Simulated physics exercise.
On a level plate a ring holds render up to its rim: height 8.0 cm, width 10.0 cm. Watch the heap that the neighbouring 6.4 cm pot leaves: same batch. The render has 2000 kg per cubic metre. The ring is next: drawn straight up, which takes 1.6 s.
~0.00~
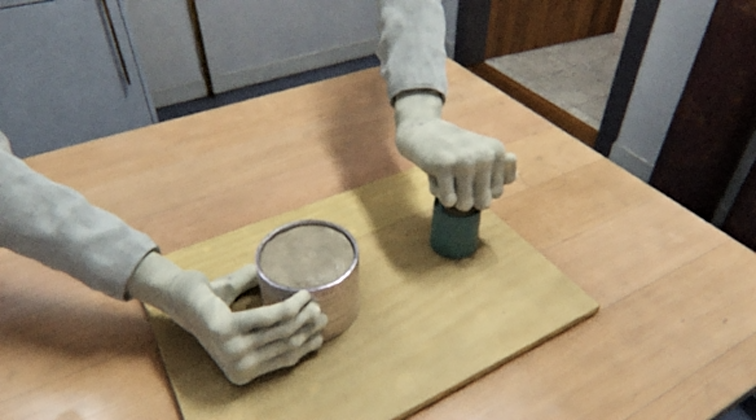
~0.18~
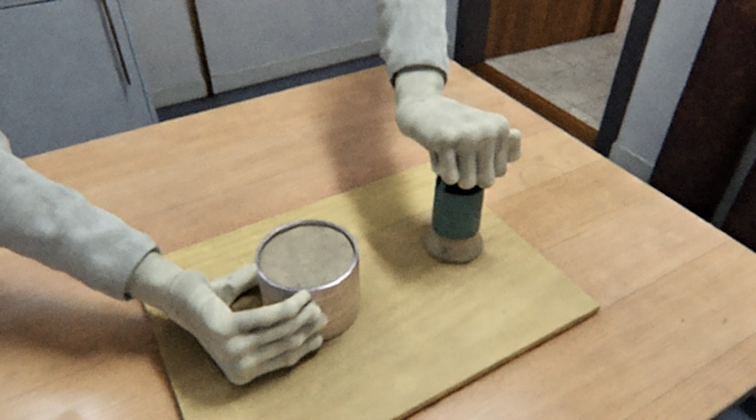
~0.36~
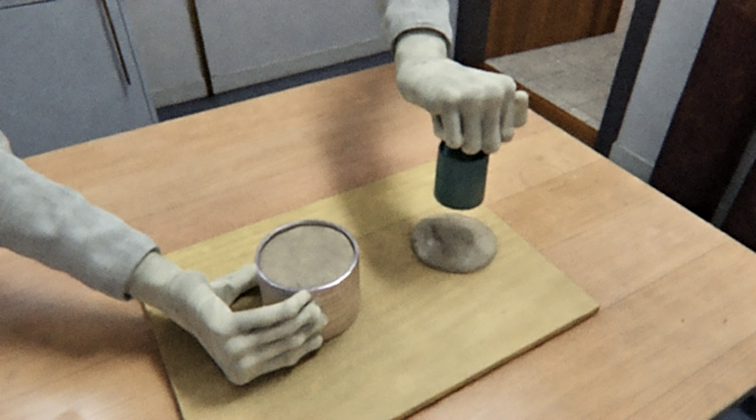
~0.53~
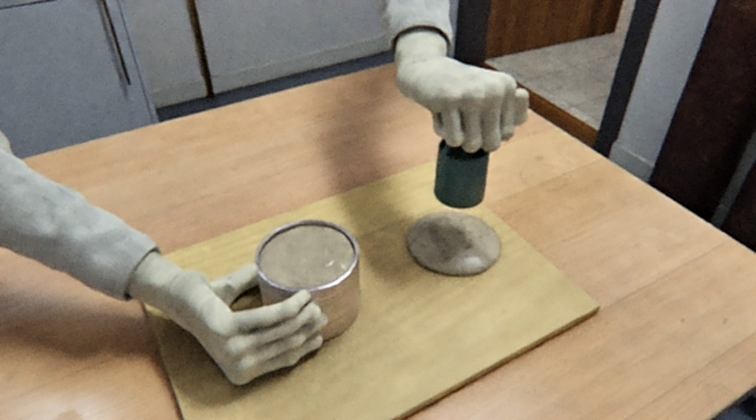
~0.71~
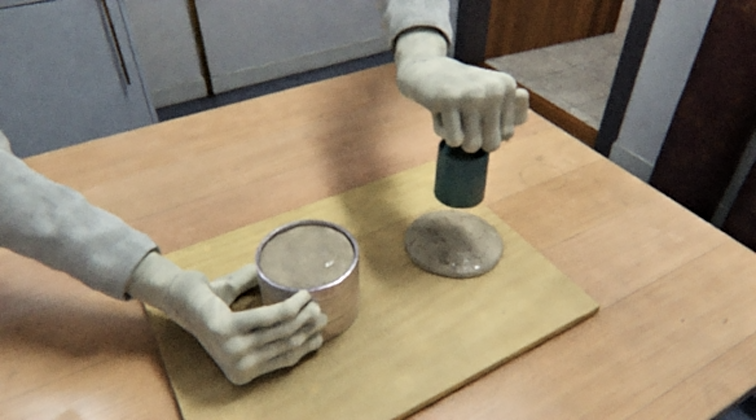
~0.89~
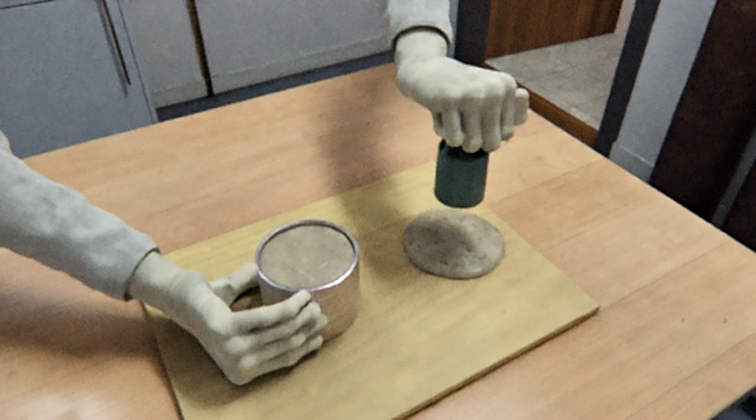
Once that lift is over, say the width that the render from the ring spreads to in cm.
About 24.9 cm.
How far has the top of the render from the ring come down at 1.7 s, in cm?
Near 5.5 centimetres.
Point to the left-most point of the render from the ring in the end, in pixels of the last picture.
Around (200, 322).
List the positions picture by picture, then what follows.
Middle of the pot's mouth at (458, 204), still down; middle of the ring's top at (307, 255), not yet moved, in the first picture.
Middle of the pot's mouth at (460, 184), raised 3.1 cm; middle of the ring's top at (307, 255), not yet moved, in the second picture.
Middle of the pot's mouth at (464, 150), raised 7.8 cm; the pot's heap 2.1 cm high and 11 cm wide, top at (455, 233); middle of the ring's top at (307, 255), not yet moved, in the third picture.
Middle of the pot's mouth at (464, 149), raised 8.0 cm; the pot's heap 1.8 cm high and 12 cm wide, top at (454, 235); middle of the ring's top at (307, 255), not yet moved, in the fourth picture.
Middle of the pot's mouth at (464, 149), raised 8.0 cm; the pot's heap 1.7 cm high and 13 cm wide, top at (454, 236); middle of the ring's top at (307, 255), not yet moved, in the fifth picture.
Middle of the pot's mouth at (464, 149), raised 8.0 cm; the pot's heap 1.7 cm high and 13 cm wide, top at (454, 236); middle of the ring's top at (307, 255), not yet moved, in the sixth picture.
After 1.3 s, the ring is up 2.0 cm; the render has come down 1.1 cm to 6.9 cm and is 15 cm wide.
After 1.7 s, the ring is up 5.1 cm; the render has come down 5.4 cm to 2.6 cm and is 22 cm wide.
After 2.1 s, the ring is up 8.2 cm; the render has come down 5.7 cm to 2.3 cm and is 24 cm wide.
After 2.6 s, the ring is clear; the render has come down 5.7 cm to 2.3 cm and is 24 cm wide.
After 3.9 s, at rest, the ring is clear; the render has come down 5.8 cm to 2.2 cm and is 25 cm wide.
